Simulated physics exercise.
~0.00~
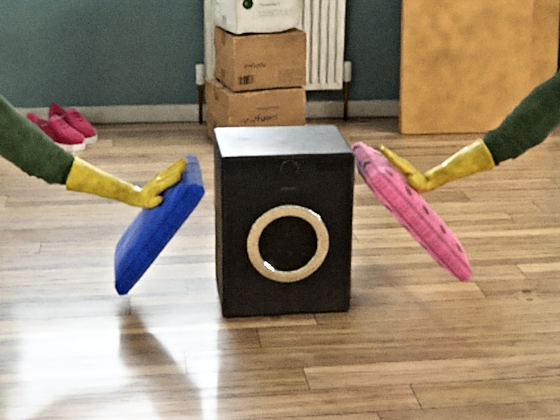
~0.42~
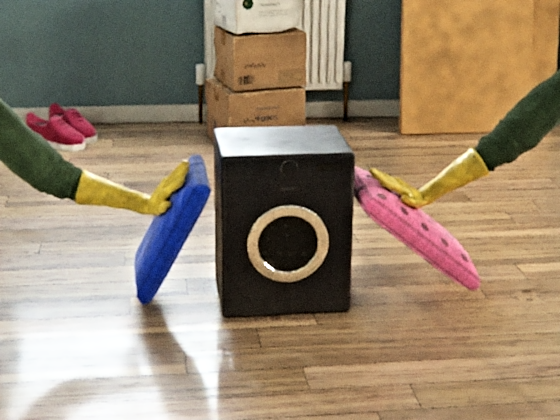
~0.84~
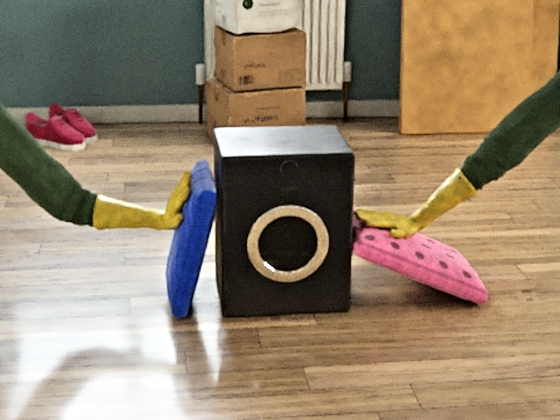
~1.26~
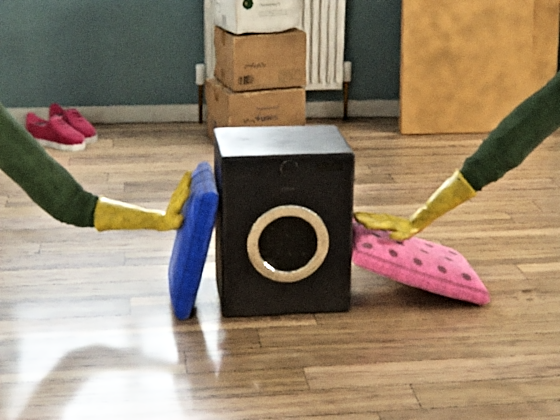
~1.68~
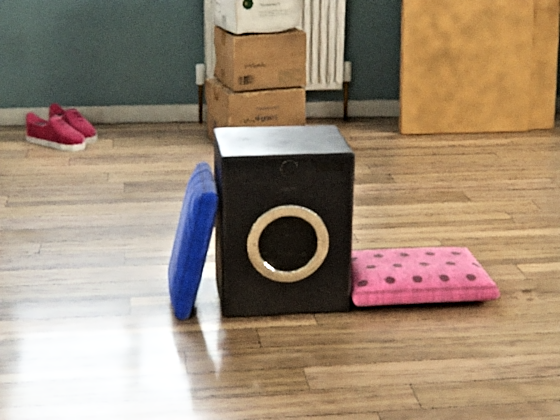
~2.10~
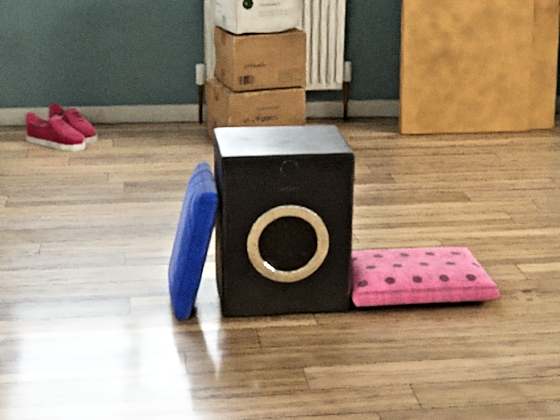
Yellow-gloved hands leaning blue and pink cushions against a black box, then withdrawing, the blue staying propped, the pink lying flat.
